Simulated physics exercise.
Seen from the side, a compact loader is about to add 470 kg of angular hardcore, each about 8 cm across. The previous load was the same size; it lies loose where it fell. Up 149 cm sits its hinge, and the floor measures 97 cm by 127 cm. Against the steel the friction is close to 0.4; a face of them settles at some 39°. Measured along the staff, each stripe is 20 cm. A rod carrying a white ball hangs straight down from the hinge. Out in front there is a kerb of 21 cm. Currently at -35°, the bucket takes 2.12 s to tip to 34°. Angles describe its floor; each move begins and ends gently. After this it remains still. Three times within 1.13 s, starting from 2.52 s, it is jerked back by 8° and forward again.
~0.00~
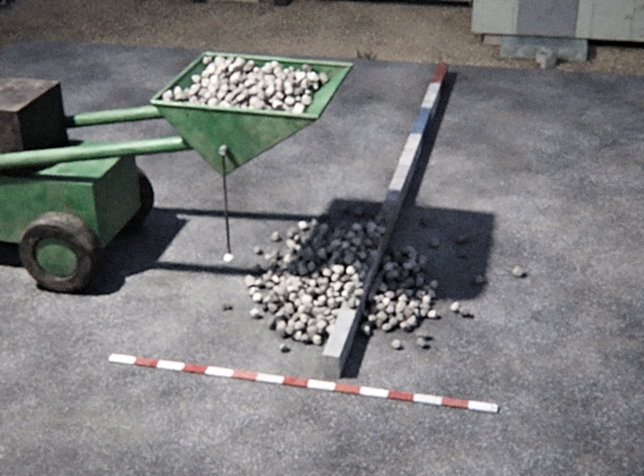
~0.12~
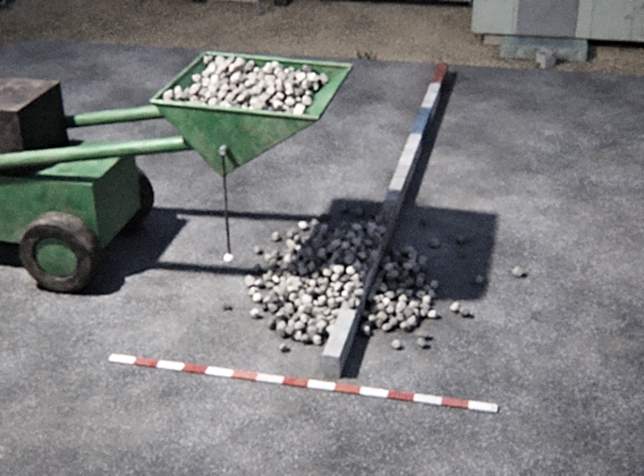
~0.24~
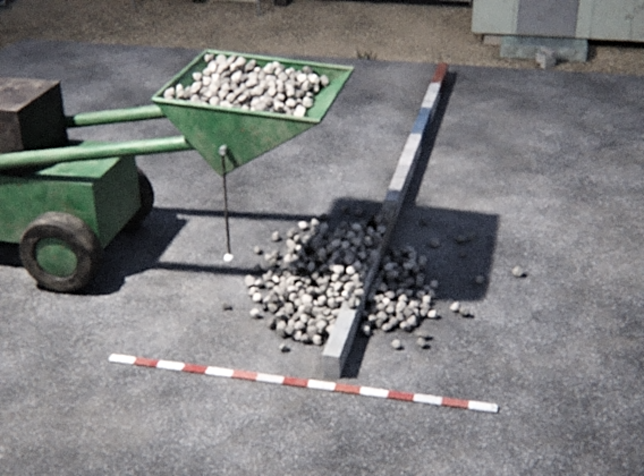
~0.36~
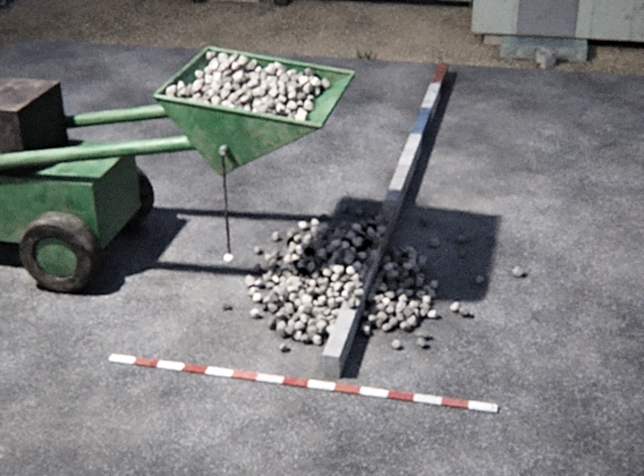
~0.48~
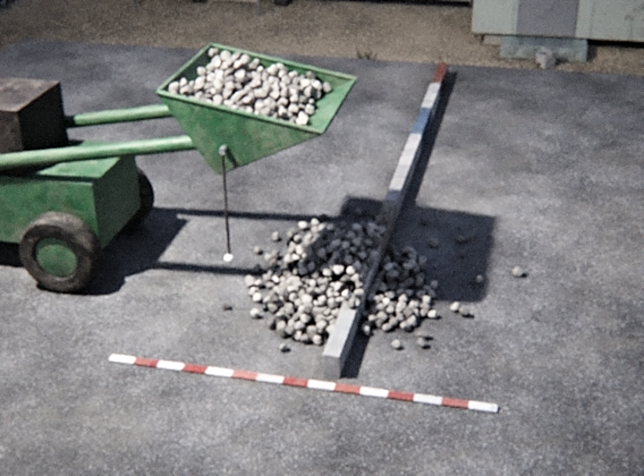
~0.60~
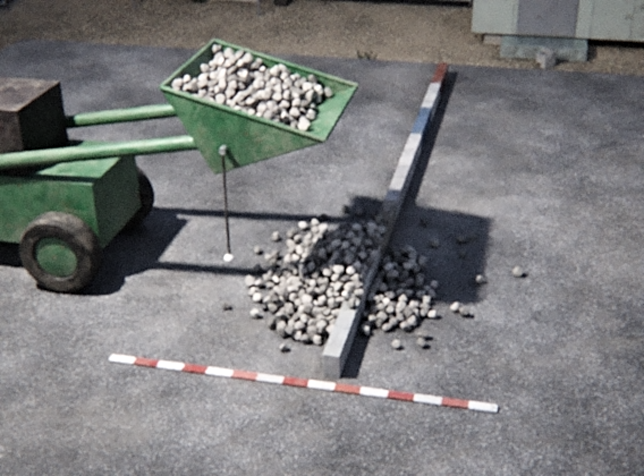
On a grey asphalt yard edged by bare ground and a pale structure, seen from above and to one side, sunlight casts dark shadows. A green loader at left holds a bucket of pale stones, with a white ball hanging below, near a stone heap straddling a long kerb and a red-and-white staff. The bucket slowly tilts forward, its right lip lowering slightly, while the stones inside shift a little.
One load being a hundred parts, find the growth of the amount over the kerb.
A growth of about 73 parts in a hundred.
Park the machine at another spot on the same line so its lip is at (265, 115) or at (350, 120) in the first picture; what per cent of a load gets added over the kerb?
Near 5 per cent from the first place, 100 from the second.
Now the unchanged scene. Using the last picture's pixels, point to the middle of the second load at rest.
The centre sits about (396, 278).
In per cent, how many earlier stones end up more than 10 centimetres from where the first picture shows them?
Roughly 5 % of them.
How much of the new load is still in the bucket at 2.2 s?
About 55 per cent is held.
After 1.6 s the floor is at 23°; in per cent of one load, 100 in the bucket, 86 on this side of the kerb, 14 over the kerb; the foremost stones are at (469, 275).
After 2.2 s the floor is at 34°; in per cent of one load, 55 in the bucket, 126 on this side of the kerb, 18 over the kerb; the foremost stones are at (469, 275).
After 4.1 s the floor is at 34°; in per cent of one load, 0 in the bucket, 113 on this side of the kerb, 87 over the kerb; the foremost stones are at (515, 288).
After 6.9 s the floor is at 34°; in per cent of one load, 0 in the bucket, 113 on this side of the kerb, 87 over the kerb; the foremost stones are at (515, 288). Net gain over the kerb, 73.
